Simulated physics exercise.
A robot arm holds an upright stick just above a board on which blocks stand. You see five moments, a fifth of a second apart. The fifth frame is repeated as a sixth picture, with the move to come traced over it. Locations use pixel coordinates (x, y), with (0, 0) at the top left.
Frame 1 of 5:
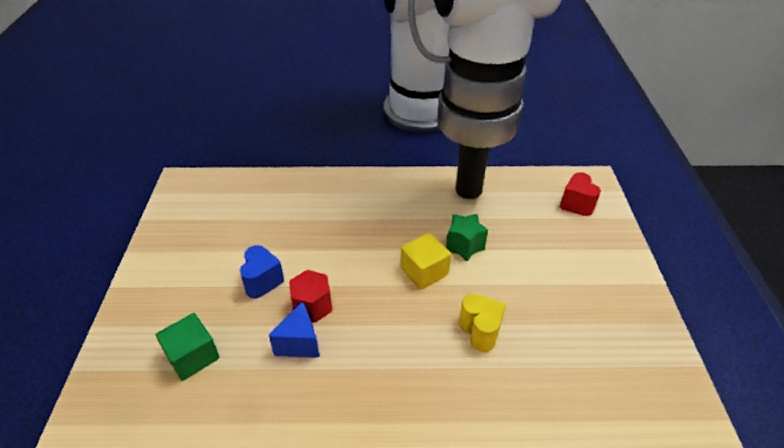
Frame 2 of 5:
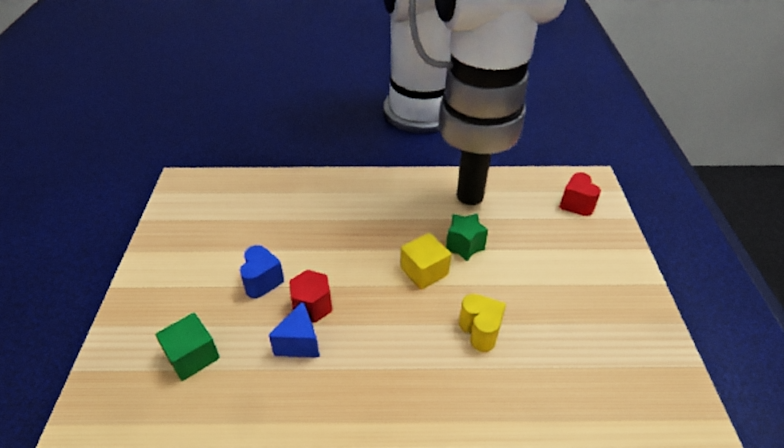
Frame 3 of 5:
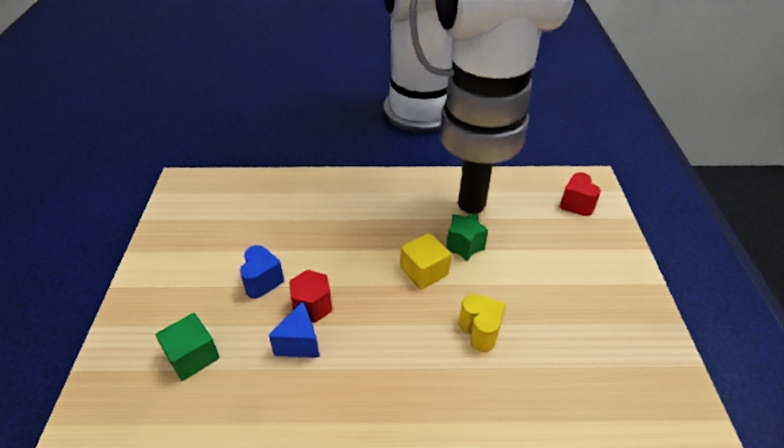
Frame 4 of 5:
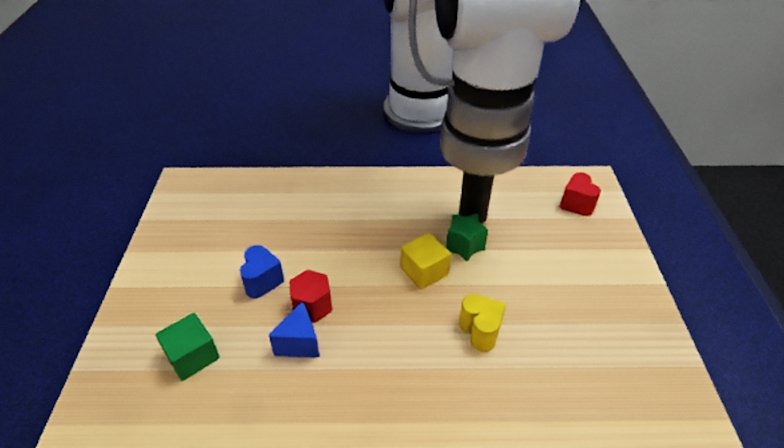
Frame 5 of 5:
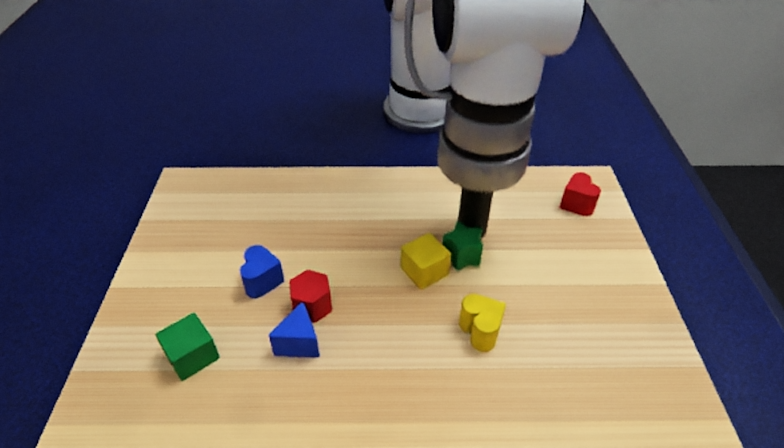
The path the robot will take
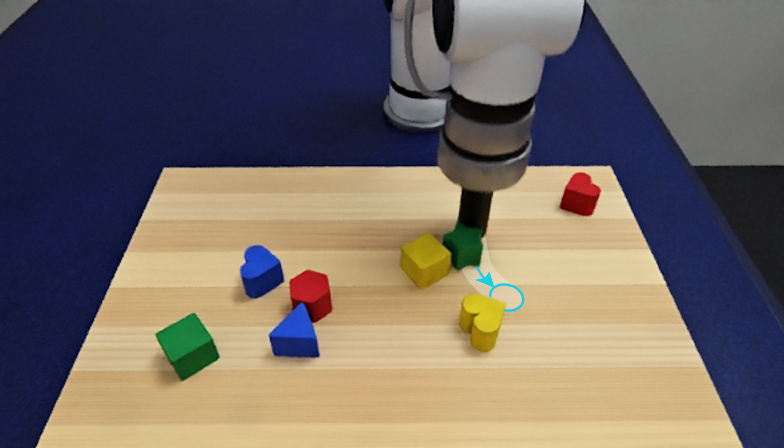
A white and grey robot arm holds a black upright stick over a pale wooden board on a blue surface, seen from above by a still camera. A green star, yellow block and yellow heart lie near it, a red heart to the right, and blue, red and green blocks to the left. The stick moves slowly toward the viewer and nudges the star slightly forward beside the yellow block.
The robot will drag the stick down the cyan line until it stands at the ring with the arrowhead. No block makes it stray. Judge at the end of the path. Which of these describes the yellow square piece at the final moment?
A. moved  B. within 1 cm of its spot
Choice A: Moved.
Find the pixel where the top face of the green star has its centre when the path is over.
Its top middle: (458, 268).
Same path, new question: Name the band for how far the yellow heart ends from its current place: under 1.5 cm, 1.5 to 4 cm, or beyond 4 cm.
The answer is under 1.5 cm.
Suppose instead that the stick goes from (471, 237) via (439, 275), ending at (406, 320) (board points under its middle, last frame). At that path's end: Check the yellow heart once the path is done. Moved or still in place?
Once the stick is done, the yellow heart remains in the old spot.
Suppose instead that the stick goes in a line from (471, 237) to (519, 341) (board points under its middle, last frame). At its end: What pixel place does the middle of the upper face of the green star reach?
The middle of the upper face of the green star will lie at about (462, 265) in the picture.
Path on the board, from (471, 237) through (474, 257) and (485, 279) to (507, 297).
On the path given first. One third of the way, stick (475, 252); yellow square piece (421, 254), turned 15° clockwise; green star (461, 257), turned 20° clockwise.
Two thirds of the way, stick (486, 274); yellow square piece (420, 256), turned 25° clockwise; green star (458, 267), turned 40° clockwise.
At the end, stick (508, 291); yellow square piece (420, 256), turned 25° clockwise; green star (458, 268), turned 45° clockwise; yellow heart in place.
